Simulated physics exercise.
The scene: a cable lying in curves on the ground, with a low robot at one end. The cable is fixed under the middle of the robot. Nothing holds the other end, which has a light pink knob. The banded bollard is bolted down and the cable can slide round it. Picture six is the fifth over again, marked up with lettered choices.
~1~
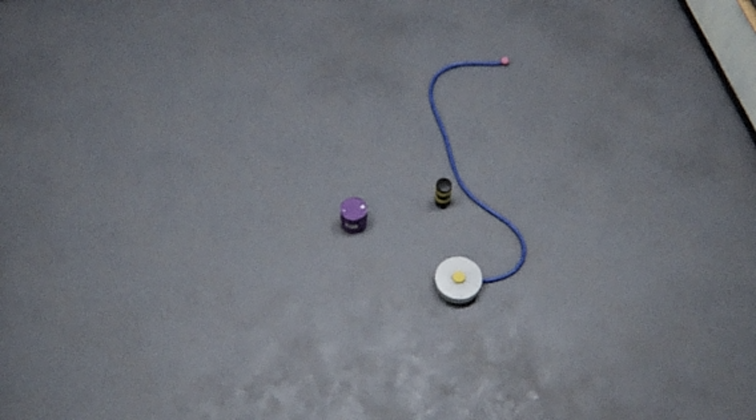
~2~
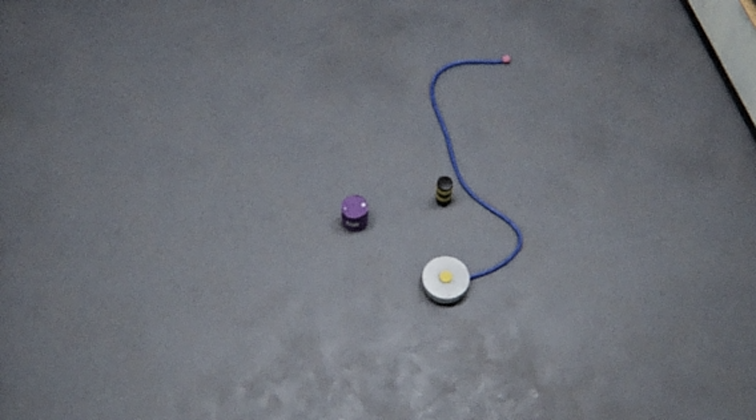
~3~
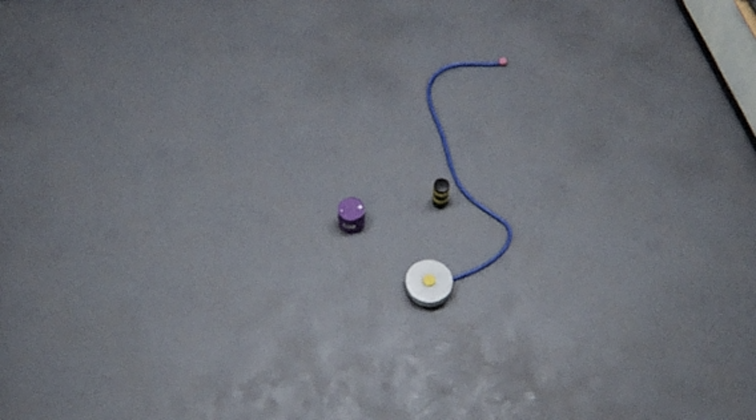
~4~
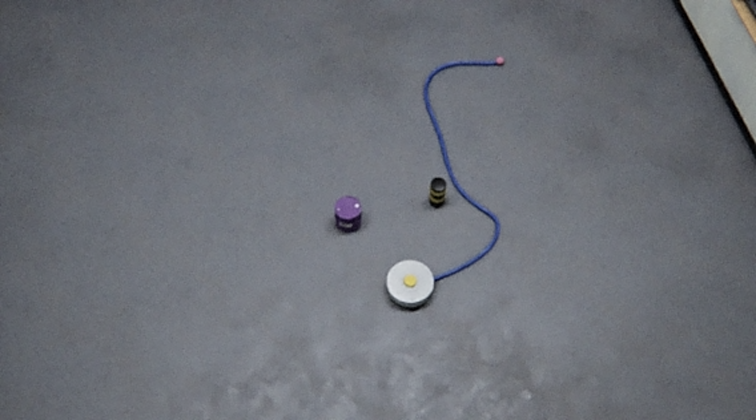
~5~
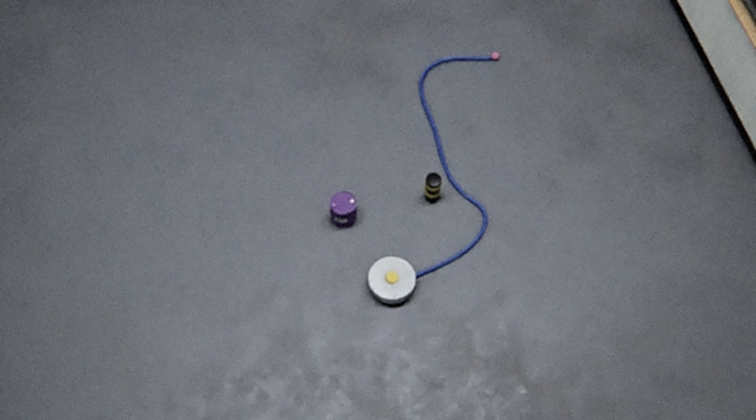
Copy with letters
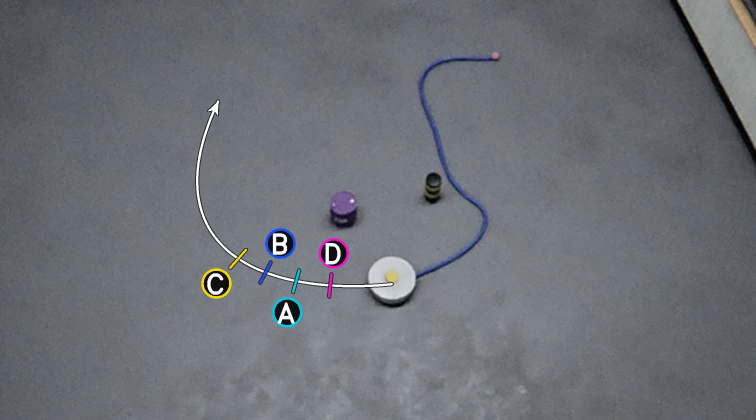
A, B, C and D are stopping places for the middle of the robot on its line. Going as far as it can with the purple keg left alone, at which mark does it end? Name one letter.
As far as tick C.
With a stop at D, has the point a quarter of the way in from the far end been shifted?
By then, no.
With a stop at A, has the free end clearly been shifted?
No.
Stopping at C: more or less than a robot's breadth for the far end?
By then, less.
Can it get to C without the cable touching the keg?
Yes.
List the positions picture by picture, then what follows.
In the first picture, robot (458, 281); free end (505, 61); purple keg (354, 215).
In the second picture, robot (446, 280); bollard (444, 191).
In the third picture, robot (429, 284); purple keg (352, 216).
In the fourth picture, robot (410, 284); free end (500, 61).
In the fifth picture, robot (392, 281); bollard (433, 188); free end (495, 56); purple keg (344, 210).
On the marked copy, A at (296, 281); B at (266, 273); C at (238, 259); D at (330, 285); the route from (392, 284) via (218, 241) to (218, 101).
With C. Early on, robot (336, 282), middle of the cable (442, 160), free end (495, 56).
Further on, robot (279, 274), middle of the cable (438, 177), free end (495, 56).
At the end, robot (237, 255), middle of the cable (439, 202), free end (485, 58); only the bollard has been touched, if anything.
As for the rest, A is safe but short; B is safe but short; D is safe but short.
